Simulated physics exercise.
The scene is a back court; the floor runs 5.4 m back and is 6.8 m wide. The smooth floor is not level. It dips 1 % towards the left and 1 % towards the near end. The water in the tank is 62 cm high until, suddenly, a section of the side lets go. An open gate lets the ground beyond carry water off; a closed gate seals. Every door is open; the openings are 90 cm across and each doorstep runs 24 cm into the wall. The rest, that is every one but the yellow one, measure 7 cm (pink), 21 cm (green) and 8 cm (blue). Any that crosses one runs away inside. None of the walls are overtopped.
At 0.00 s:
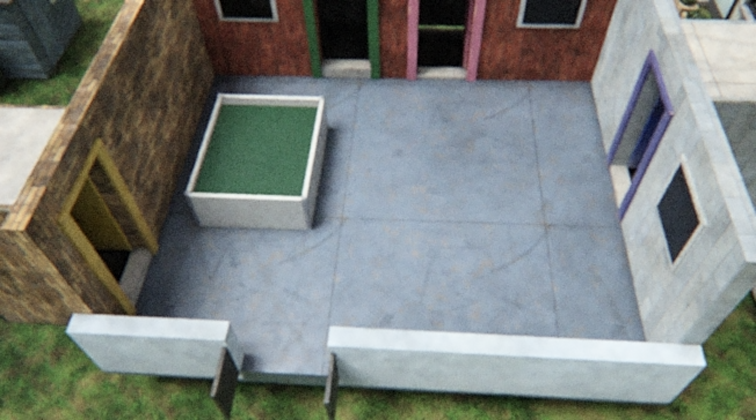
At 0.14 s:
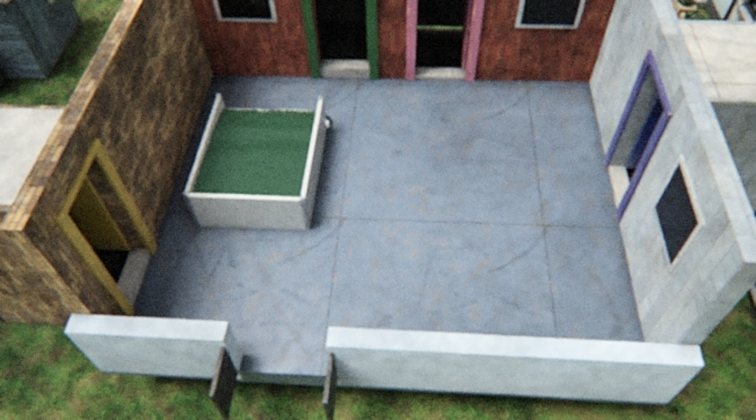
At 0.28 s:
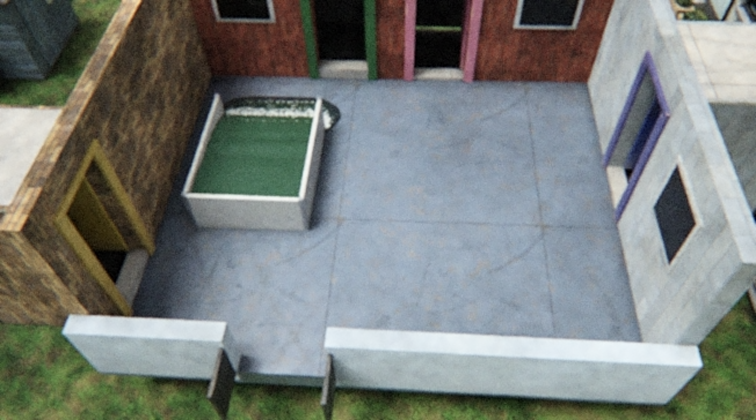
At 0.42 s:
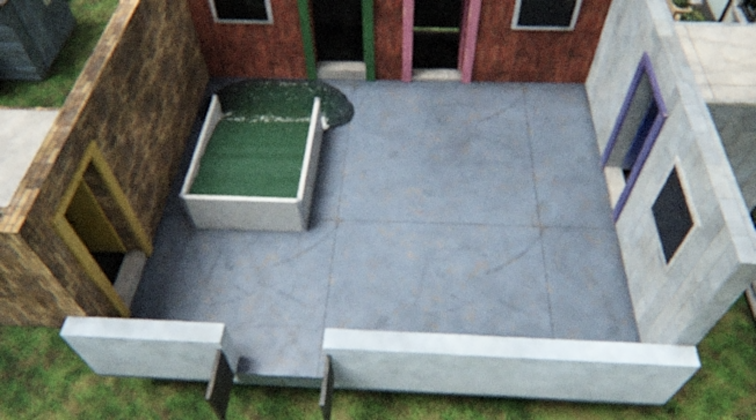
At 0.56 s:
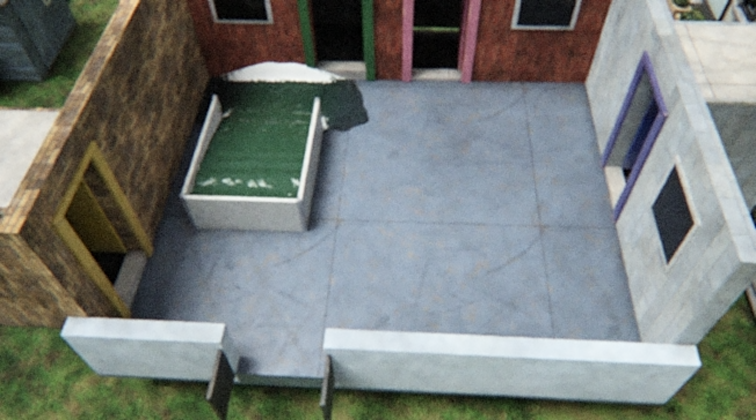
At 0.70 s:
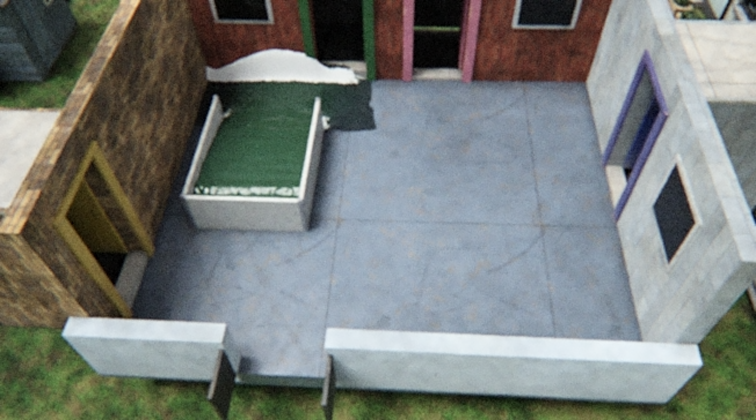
Dark green water drops out of view of the far rim of a pale box-shaped tank, spreads over the floor behind it and reaches rightward, while a white frothy crest rises along the back wall. The tank stands at the left of a grey court, seen from a high, nearly still camera. Around it are red, brown and whitish walls with green, pink, yellow and purple doorways, and a low white front wall.
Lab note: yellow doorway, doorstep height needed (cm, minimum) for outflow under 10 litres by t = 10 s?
Approx. 6 cm.
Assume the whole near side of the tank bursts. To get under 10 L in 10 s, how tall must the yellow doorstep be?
If so: Around 27 cm.
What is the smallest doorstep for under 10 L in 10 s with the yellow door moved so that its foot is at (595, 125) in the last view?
About 11.5 cm.
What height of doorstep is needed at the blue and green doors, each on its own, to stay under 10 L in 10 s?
You'd want about 7.0 centimetres at blue and about 26 centimetres at green.
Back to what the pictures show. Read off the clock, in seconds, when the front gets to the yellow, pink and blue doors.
Door yellow 2.6 s / door pink 1.3 s / door blue 3.4 s.
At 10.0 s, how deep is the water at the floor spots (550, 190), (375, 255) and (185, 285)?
Going through the spots in order gives 3, 5 and 3 centimetres.
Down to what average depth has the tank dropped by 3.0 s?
Average depth: Approx. 15 cm.
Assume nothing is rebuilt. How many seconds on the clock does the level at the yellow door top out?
At roughly 3.0 s.
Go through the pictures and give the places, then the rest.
The first frame shows still water, 62 cm deep, in the tank at (260, 147); the yellow door at (118, 241) is dry.
In the second frame, the gap is on the far side, the front 0.3 m out at a hidden place; the back of the tank holds 62 cm.
In the third frame, the gap is on the far side, the front 0.7 m out at a hidden place; the back of the tank holds 62 cm.
In the fourth frame, the gap is on the far side, the front 1.2 m out at (264, 81); the back of the tank holds 62 cm.
In the fifth frame, the front is at (216, 79), 1.4 m from the gap on the far side; 3.3 m2 of floor is wet, 60 cm left at the back.
In the sixth frame, water pours out on the far side and has run 1.5 m, to (363, 81); about 11 cm deep outside, 53 cm at the back; the yellow door at (114, 244), 3.4 m from the gap, is still 3.2 m from the nearest water.
After 1.4 s water covers 15 % of the floor, deepest (48 cm) near (209, 83); it has not reached the yellow door.
After 3.0 s water covers 45 % of the floor, deepest (34 cm) near (118, 350); 10 cm at the yellow door, 0 litres in over its 17 cm doorstep.
After 10.0 s water covers 95 % of the floor, deepest (10 cm) near (317, 212); 5 cm at the yellow door, 0 litres in over its 17 cm doorstep.
At the yellow door as built, the water arrived by 2.6 s and peaked near 10 cm at 3.0 s.
With a doorstep of 4.5 cm, 19 litres would have come in within the 10 s; with 6.5 cm, 7 litres. So under 10 litres takes about 6 cm.
